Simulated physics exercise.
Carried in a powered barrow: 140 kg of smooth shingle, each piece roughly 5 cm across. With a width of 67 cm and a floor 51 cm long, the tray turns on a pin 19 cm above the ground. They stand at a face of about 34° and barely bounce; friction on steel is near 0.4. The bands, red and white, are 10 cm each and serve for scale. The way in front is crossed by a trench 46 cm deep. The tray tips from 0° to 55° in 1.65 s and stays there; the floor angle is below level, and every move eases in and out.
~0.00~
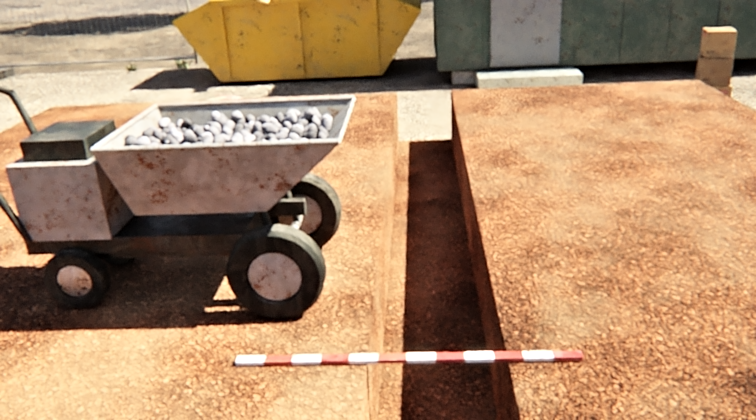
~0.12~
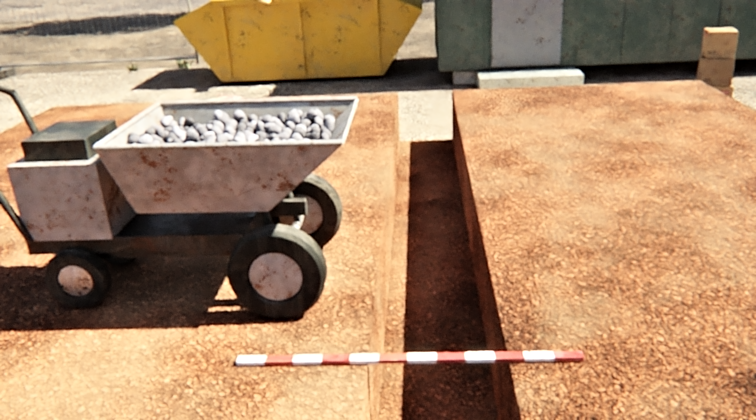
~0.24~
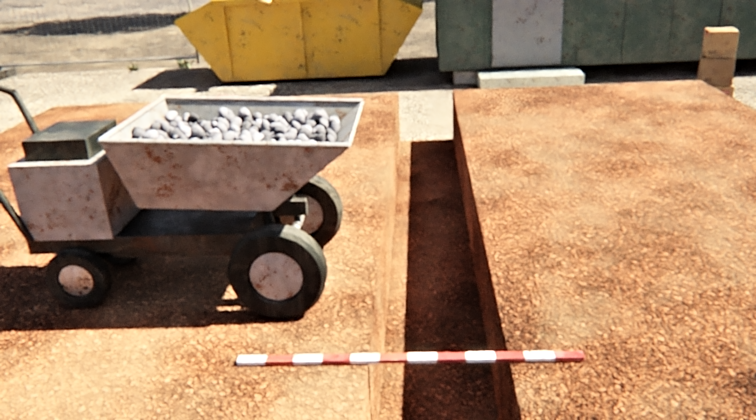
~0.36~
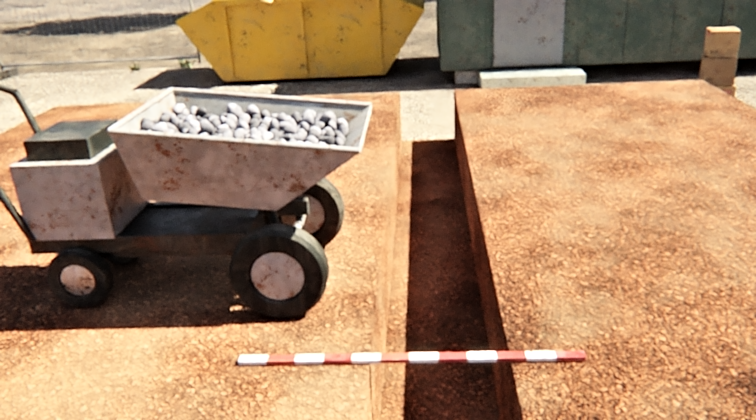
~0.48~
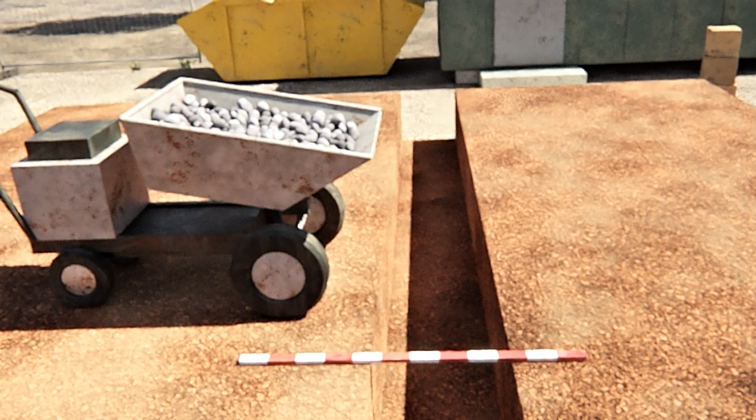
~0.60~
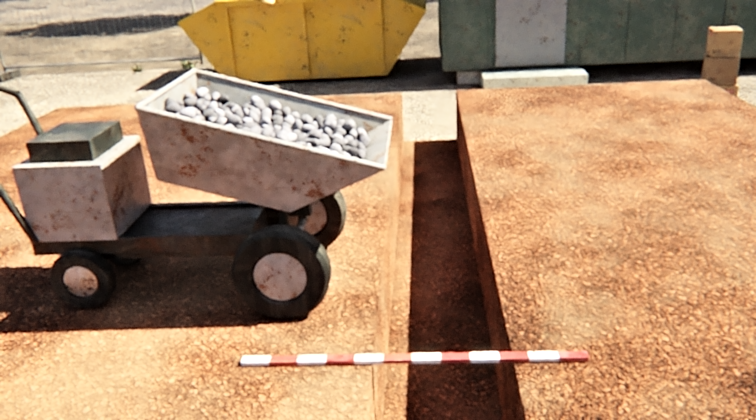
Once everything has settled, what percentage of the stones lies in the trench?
I would say 78 percent.
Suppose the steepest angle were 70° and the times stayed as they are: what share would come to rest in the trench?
It would be near 80 per cent.
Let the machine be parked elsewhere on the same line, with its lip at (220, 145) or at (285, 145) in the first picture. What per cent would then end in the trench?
Around 85% for the first place and 100% for the second.
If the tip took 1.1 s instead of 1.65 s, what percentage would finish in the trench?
It would be near 70 per cent.
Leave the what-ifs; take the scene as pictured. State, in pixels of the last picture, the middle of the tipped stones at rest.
I'd put it close to (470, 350).
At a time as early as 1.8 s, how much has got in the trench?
30 per cent or so by then.
After 1.2 s the floor is at 47°; 100 % in the tray; the foremost stones are at (419, 203).
After 1.8 s the floor is at 55°; 64 % in the tray, 29 % in the trench, 7 % past the trench; the foremost stones are at (539, 279).
After 2.1 s the floor is at 55°; 34 % in the tray, 44 % in the trench, 22 % past the trench; the foremost stones are at (630, 278).
After 4.1 s the floor is at 55°; 0 % in the tray, 78 % in the trench, 22 % past the trench; the foremost stones are at (709, 295).
